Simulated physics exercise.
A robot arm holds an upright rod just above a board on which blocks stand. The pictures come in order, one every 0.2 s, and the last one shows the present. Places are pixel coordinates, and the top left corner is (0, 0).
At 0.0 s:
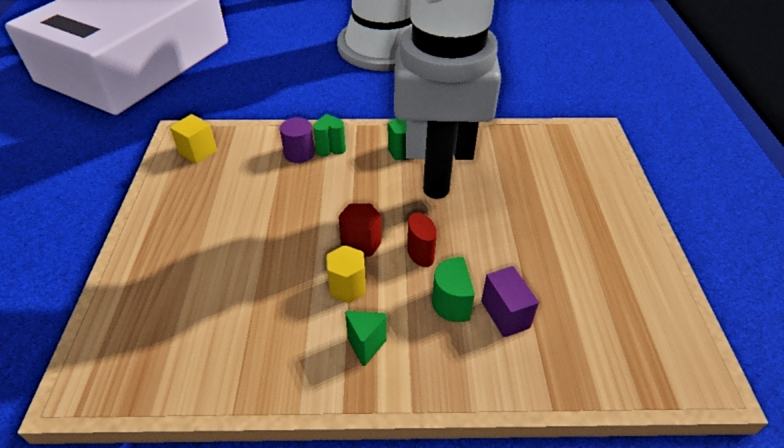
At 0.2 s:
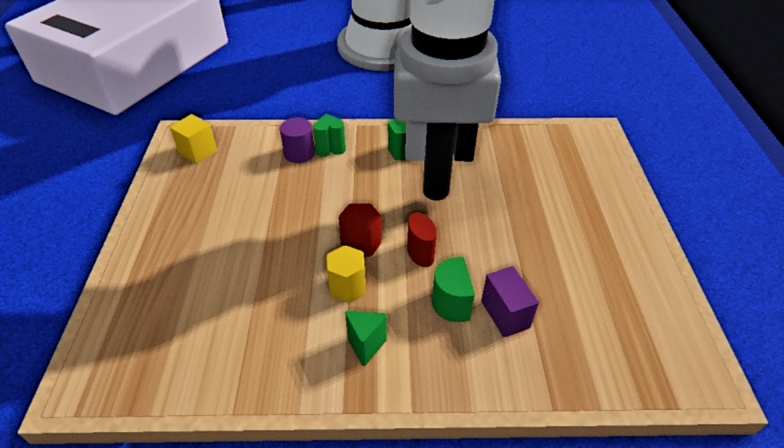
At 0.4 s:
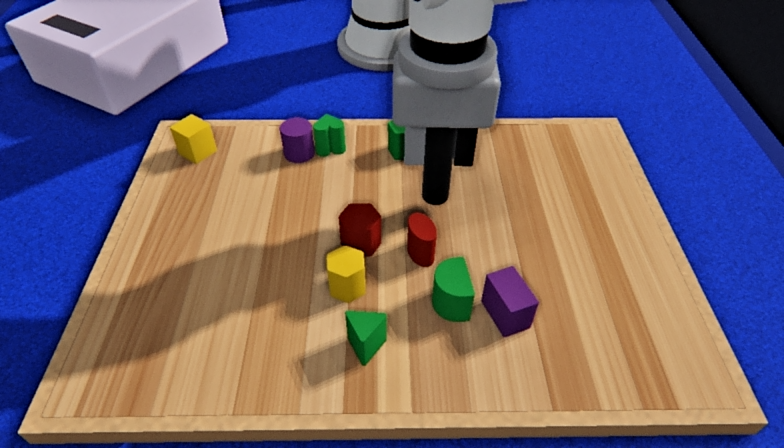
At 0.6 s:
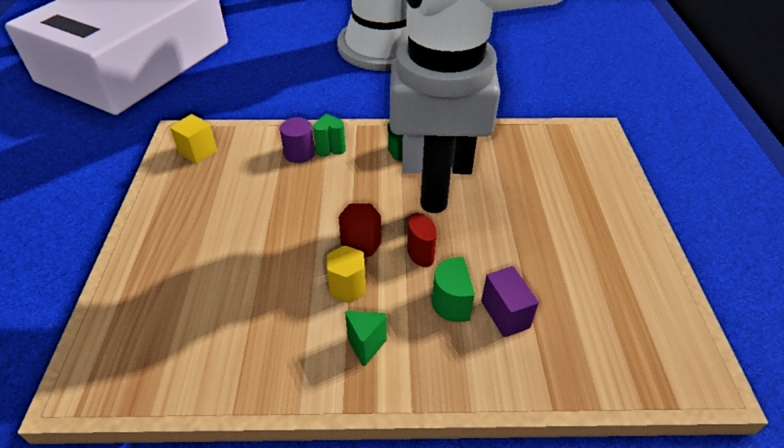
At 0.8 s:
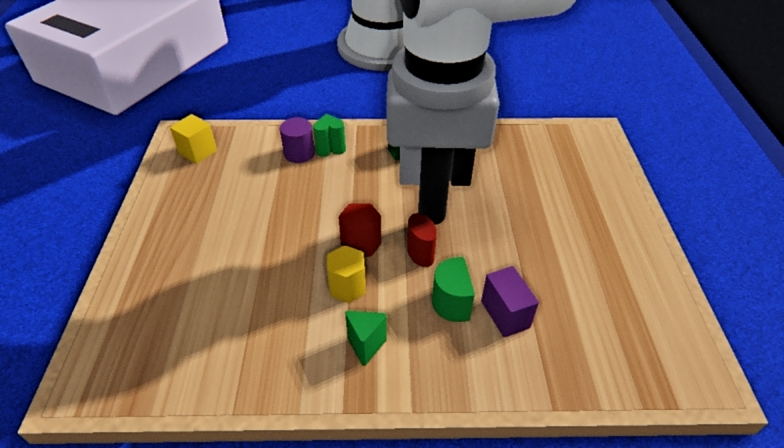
A grey robot arm holding an upright black rod reaches over a wooden board on a blue surface, seen from above and in front by a still camera. Red, yellow, green and purple blocks stand near the middle and along the back edge, with a pale box at upper left. The rod barely moves at first, then shifts slightly nearer, toward the small red block, while the blocks stay still.
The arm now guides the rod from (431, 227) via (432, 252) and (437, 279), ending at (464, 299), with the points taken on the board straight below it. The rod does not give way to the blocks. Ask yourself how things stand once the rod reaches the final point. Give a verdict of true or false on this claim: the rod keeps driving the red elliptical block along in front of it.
That claim is false.
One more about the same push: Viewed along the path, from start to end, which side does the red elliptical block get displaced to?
The shift is rightward.
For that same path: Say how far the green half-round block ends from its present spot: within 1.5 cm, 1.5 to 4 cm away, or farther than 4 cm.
The block shifts between 1.5 and 4 cm.
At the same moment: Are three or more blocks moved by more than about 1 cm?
Going by the path, no.
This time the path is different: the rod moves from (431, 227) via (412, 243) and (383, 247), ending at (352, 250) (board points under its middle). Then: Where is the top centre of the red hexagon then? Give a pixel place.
For the centre of its top, I'd go with (317, 214).
On the path given first. One third of the way, rod at (433, 242); red elliptical block at (417, 244).
Two thirds of the way, rod at (438, 268); red elliptical block at (410, 257), turned 25° clockwise; green half-round block at (457, 281).
At the end, rod at (465, 288); red elliptical block at (410, 257), turned 25° clockwise; green half-round block at (474, 304), turned 30° clockwise; purple rectangular block still.
